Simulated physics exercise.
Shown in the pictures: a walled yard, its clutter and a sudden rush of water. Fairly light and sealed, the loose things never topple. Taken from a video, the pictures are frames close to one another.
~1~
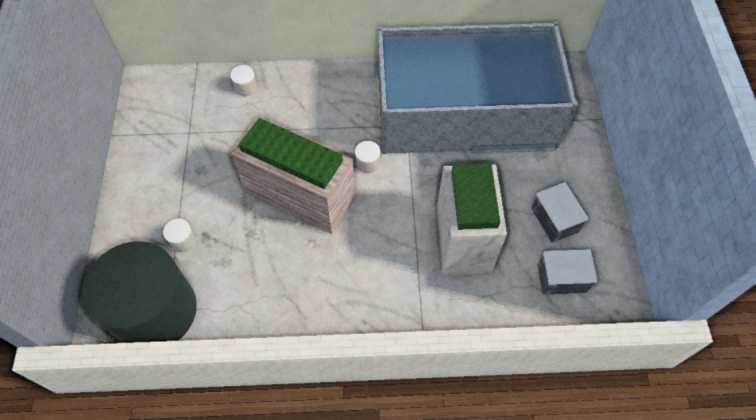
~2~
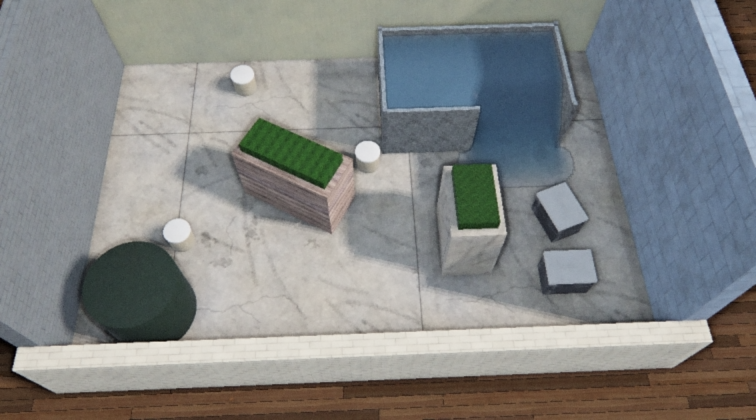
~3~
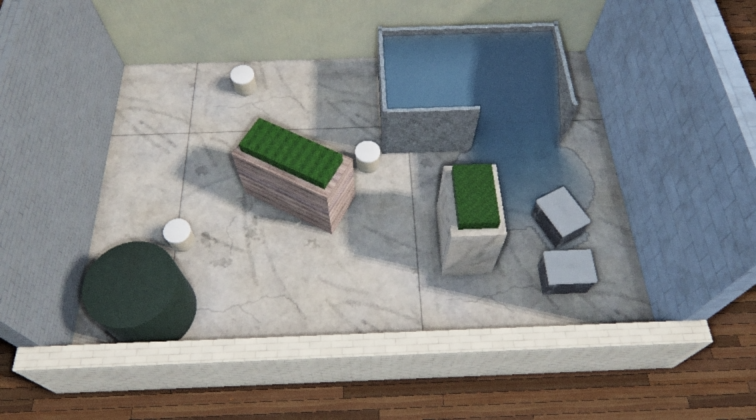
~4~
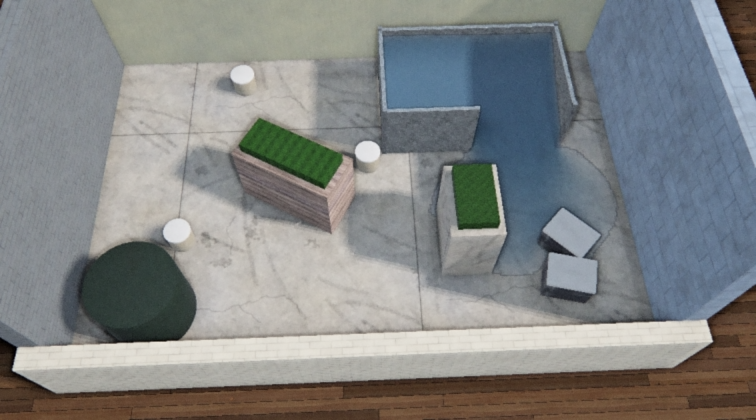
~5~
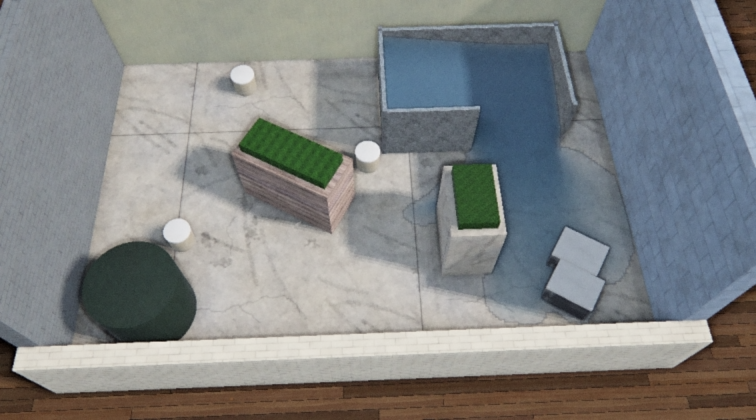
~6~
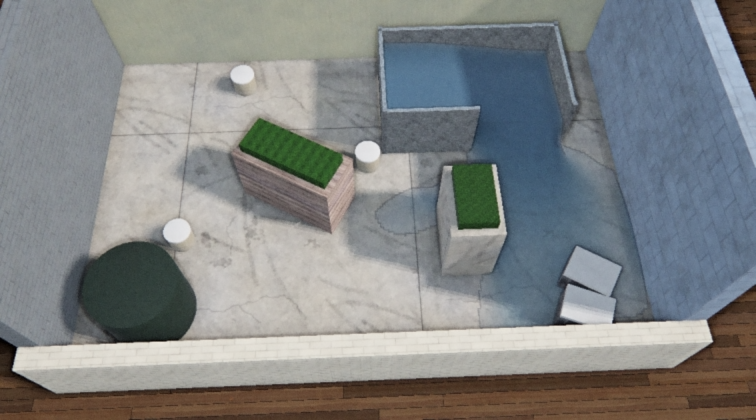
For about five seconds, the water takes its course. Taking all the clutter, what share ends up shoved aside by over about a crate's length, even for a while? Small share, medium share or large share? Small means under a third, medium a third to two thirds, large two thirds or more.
A large share.
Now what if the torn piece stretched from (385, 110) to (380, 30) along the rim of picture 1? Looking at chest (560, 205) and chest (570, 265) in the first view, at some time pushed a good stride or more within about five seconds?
Fell short, fell short.
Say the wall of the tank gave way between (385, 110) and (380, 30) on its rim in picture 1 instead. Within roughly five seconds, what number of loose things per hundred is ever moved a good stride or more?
I'd put it around 60 percent.
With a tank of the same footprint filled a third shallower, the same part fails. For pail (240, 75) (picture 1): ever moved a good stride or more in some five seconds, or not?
As for that object: Didn't get there.
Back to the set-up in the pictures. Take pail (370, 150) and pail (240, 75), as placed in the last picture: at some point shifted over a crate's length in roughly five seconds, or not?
The first one covered that distance and the second one stopped shy.
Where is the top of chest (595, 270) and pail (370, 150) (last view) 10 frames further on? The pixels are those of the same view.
(617, 262) and (332, 132), about.
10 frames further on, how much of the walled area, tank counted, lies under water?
Estimate: Close to 50 in a hundred.
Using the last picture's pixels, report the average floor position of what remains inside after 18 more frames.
Centre of the remaining clutter: Around (330, 193).
A moment on, 2 of 5 are well off their spots; 2 afloat.
Next, 3 of 5 are well off their spots; 2 afloat.
Later, 4 of 5 are well off their spots; 2 afloat.
In the end, 4 of 5 are well off their spots, and 4 have been at some point; 3 afloat.
